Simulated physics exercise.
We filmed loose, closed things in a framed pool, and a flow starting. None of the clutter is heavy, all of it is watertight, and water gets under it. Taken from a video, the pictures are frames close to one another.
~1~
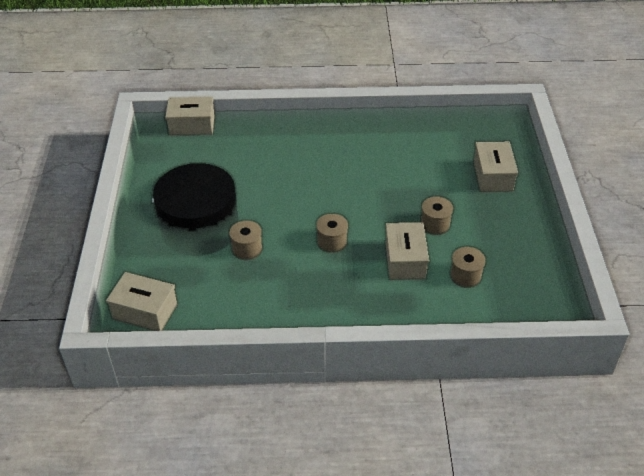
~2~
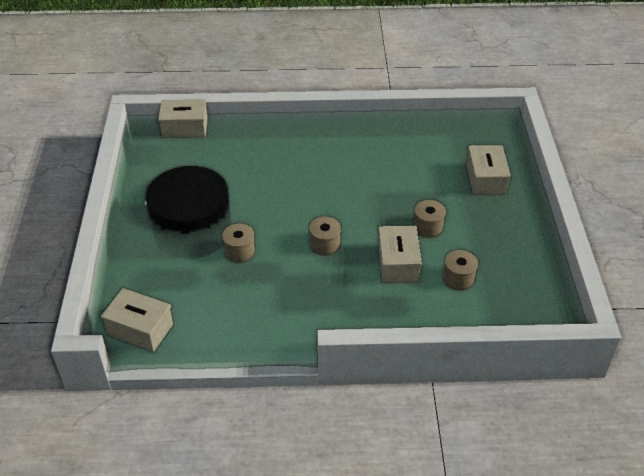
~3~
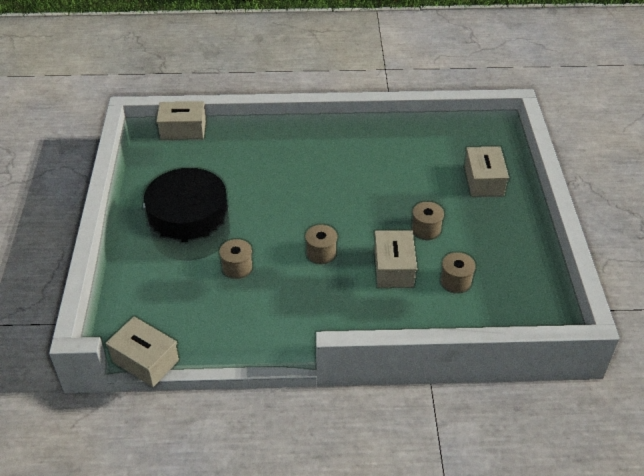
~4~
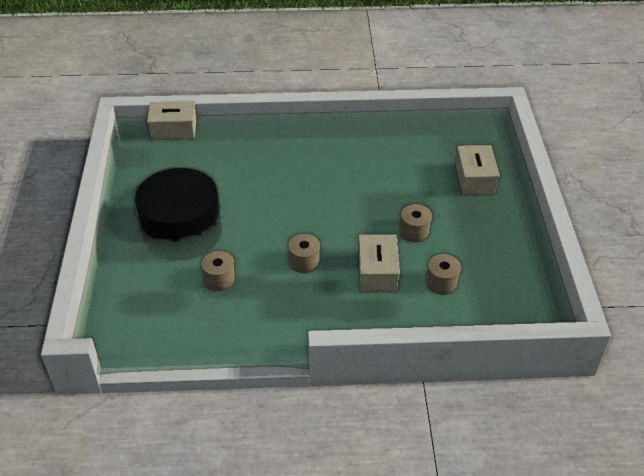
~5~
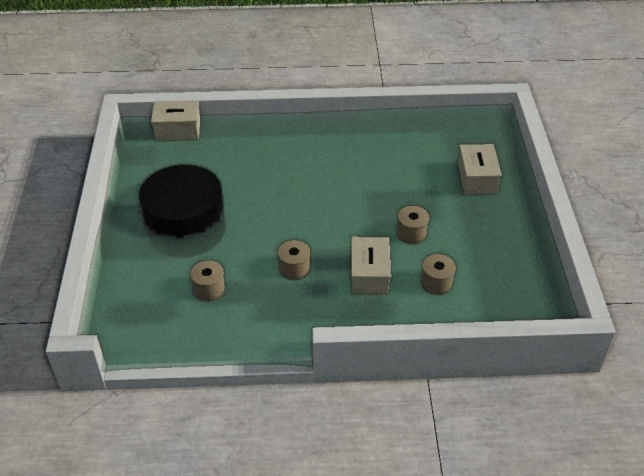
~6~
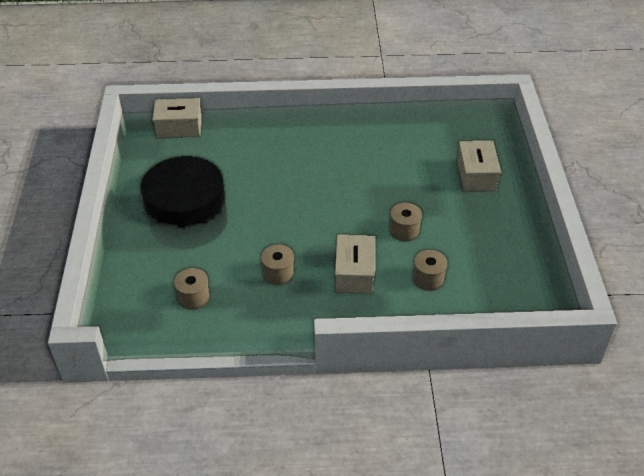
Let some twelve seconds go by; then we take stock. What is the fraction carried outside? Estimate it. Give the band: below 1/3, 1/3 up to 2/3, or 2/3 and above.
Band: 2/3 and above.
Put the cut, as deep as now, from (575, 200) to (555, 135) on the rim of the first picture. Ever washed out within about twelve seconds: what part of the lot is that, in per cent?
50 in a hundred or thereabouts.
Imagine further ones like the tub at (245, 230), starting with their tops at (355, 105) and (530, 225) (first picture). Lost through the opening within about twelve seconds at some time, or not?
First: Kept; second: Kept.
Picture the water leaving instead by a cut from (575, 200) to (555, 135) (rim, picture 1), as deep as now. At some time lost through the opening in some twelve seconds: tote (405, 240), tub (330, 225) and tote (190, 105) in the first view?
Each object, in the order asked: Flushed / not flushed / not flushed.
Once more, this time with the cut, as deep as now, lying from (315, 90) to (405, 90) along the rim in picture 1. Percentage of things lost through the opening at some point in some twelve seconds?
About 10 percent, I'd say.
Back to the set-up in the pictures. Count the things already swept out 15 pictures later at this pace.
I make it 5.
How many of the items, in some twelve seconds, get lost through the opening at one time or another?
Counting them up gives 6.
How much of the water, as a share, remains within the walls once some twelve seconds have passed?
I'd put it close to 50 percent.
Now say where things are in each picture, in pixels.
In the first picture, a tub at (245, 232), afloat; a tub at (332, 225), afloat; 0 of 8 have shifted.
In the second picture, a tub at (238, 235) floats; a tub at (325, 228), afloat; 1 of 8 have shifted.
In the third picture, a tub at (236, 251) floats, close to its start; a tub at (321, 236) floats, close to its start; 2 of 8 have shifted.
In the fourth picture, a tub at (218, 263) floats, close to its start; a tub at (304, 245), afloat, close to its start; 5 of 8 have shifted.
In the fifth picture, a tub at (207, 273) floats, a stride from its start; a tub at (294, 252) floats, close to its start; 6 of 8 have shifted.
In the sixth picture, a tub at (191, 281) floats, a stride from its start; a tub at (278, 257) floats, a stride from its start; 8 of 8 have shifted.
A moment on, 1 of 8 are out; 7 afloat.
Next, 4 of 8 are out; 4 afloat.
Later, 5 of 8 are out; 3 afloat.
In the end, 6 of 8 are out; 2 afloat.
